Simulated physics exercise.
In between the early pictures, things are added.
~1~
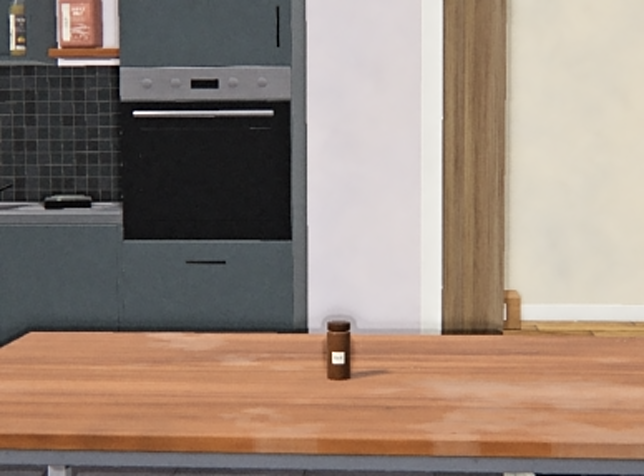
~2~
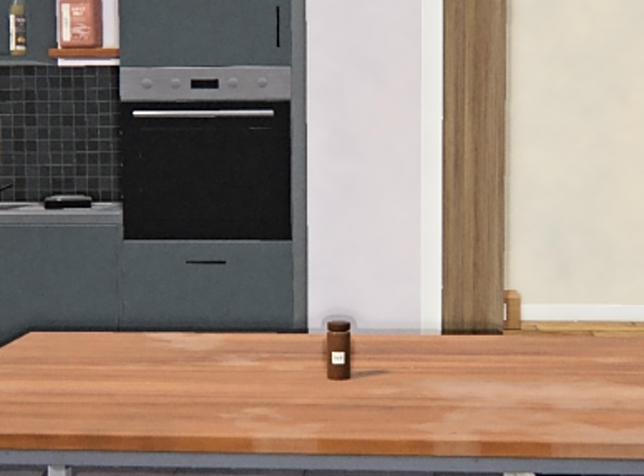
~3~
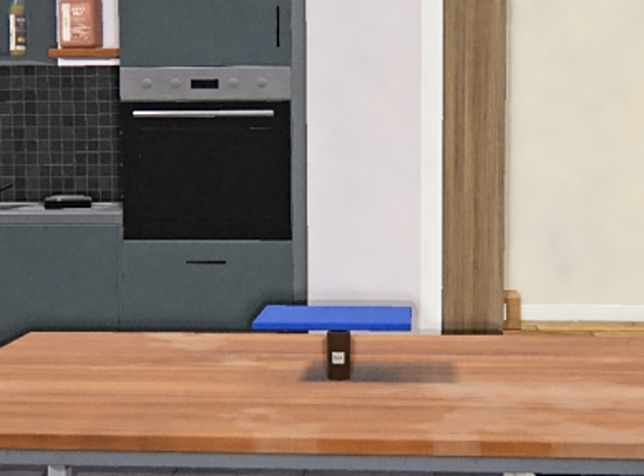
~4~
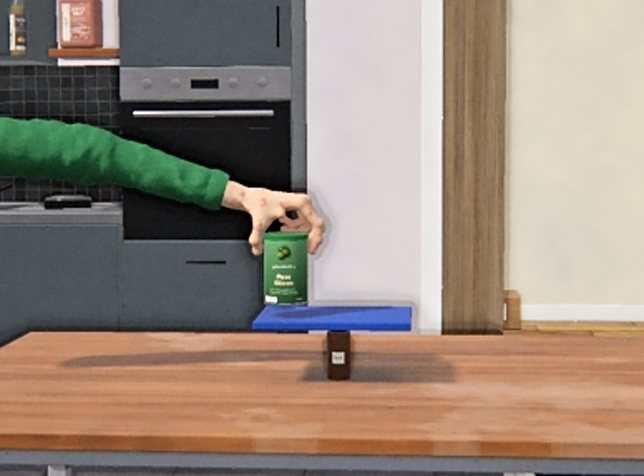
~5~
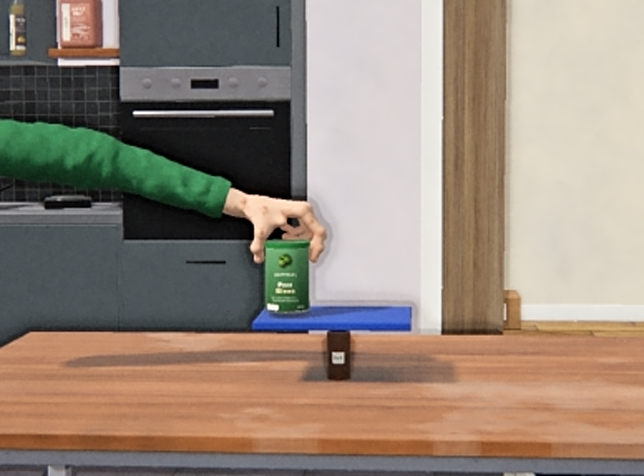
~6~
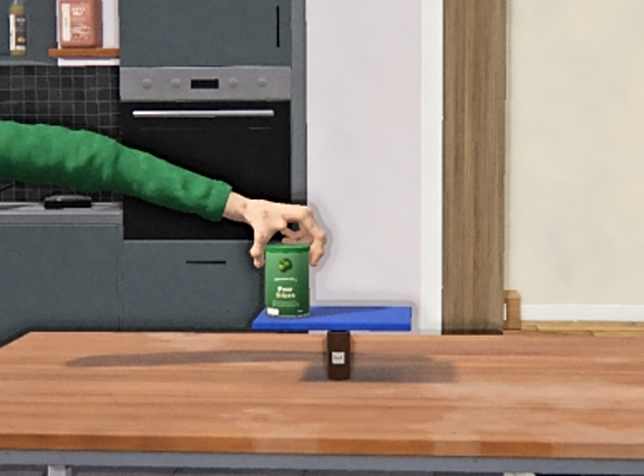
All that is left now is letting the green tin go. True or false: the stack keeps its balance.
False.
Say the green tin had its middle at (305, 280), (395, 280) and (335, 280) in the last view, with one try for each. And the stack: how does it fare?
In the first case it comes apart; in the second case it comes apart; in the third case it holds.
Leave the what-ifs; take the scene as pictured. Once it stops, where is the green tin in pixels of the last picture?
Near (234, 353).
Then, 0.30 s after the last picture, green tin now fallen; blue lid tipped 52° from how it was.
Then, 0.40 s after the last picture, blue lid tipped 63° from how it was.
Then, 0.90 s after the last picture, blue lid tipped 41° from how it was.
At rest, fallen, green tin; tipped over in the stack, blue lid; brown shaker in place. Seen from the same camera at the end, green tin near (234, 353). The stack gives way.
